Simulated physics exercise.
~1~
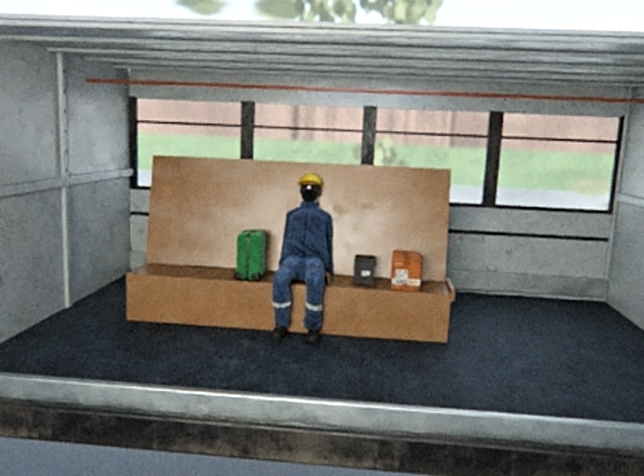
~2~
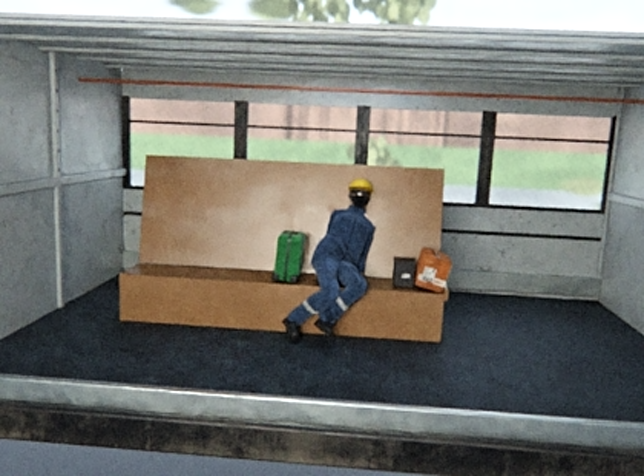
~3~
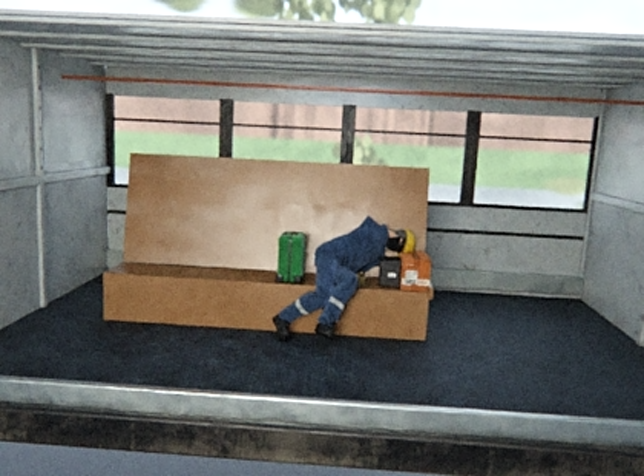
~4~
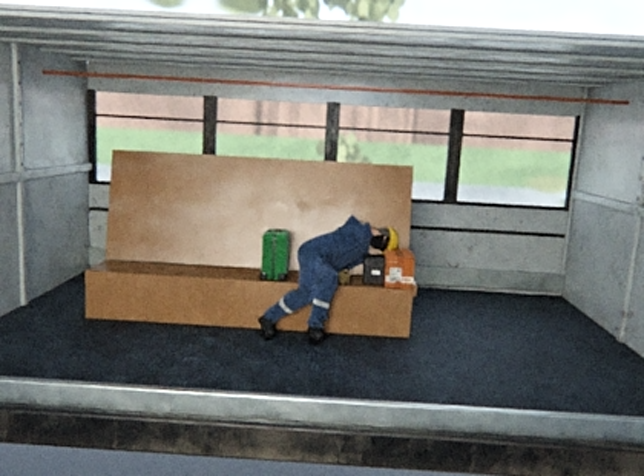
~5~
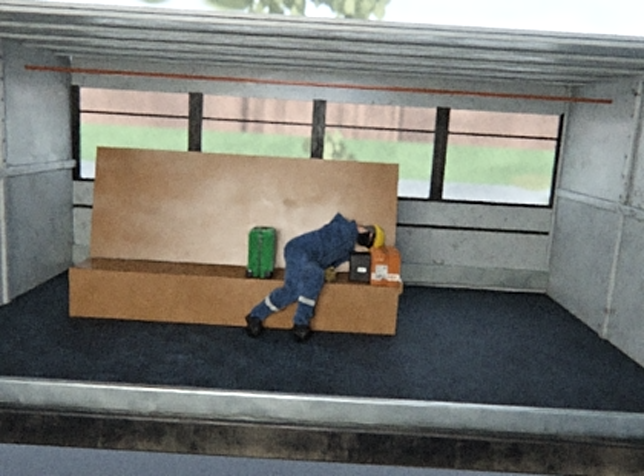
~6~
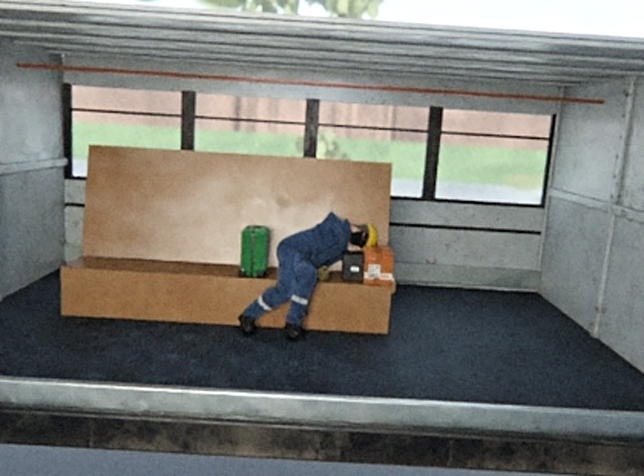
A figure in blue overalls and a yellow helmet sits on a long brown bench inside a grey, open-fronted compartment with windows behind, seen from the front and slightly above. A green case stands to the left, with a small black tub and an orange holdall to the right. The figure slides right and leans over as the bags shift right too, the holdall tipping briefly. The figure then slumps sideways over the tub and holdall, which settles upright, while the view pans slightly right. Finally the figure lies slumped, hips on the seat, and all three bags remain on the bench.
